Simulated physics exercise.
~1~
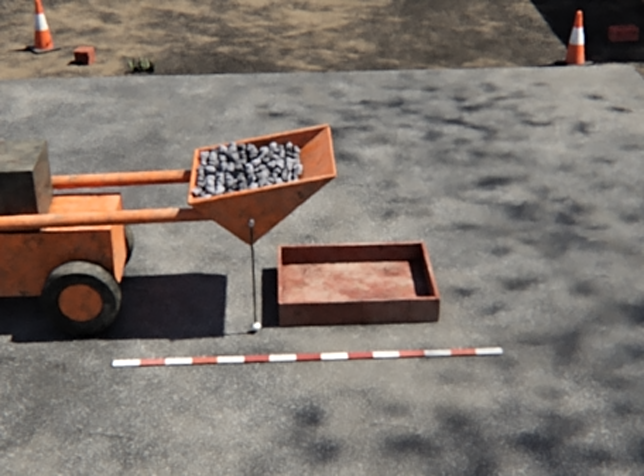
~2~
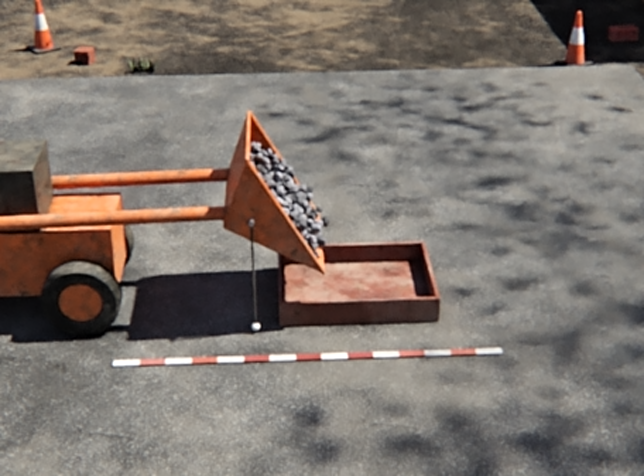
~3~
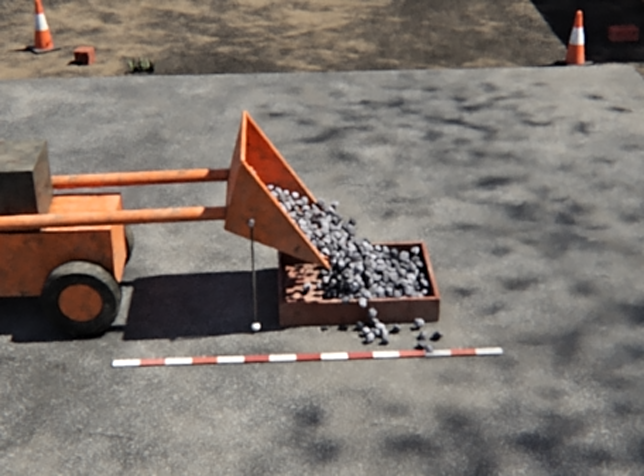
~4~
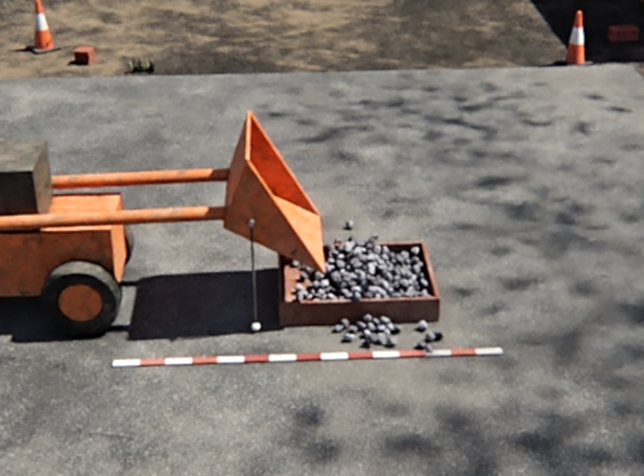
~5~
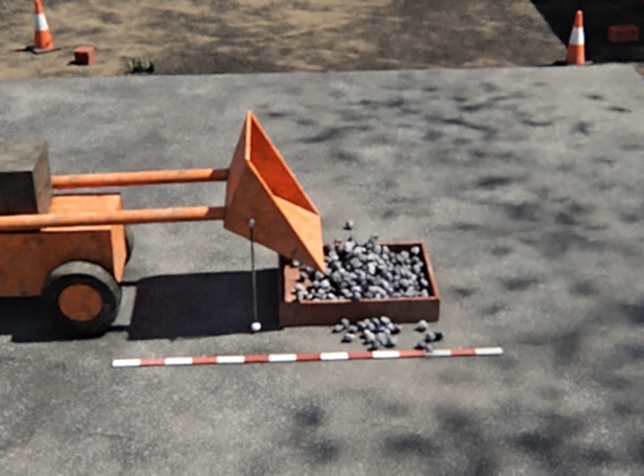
An orange loader tips its bucket, pouring grey stones into a low bin, some spilling outside.
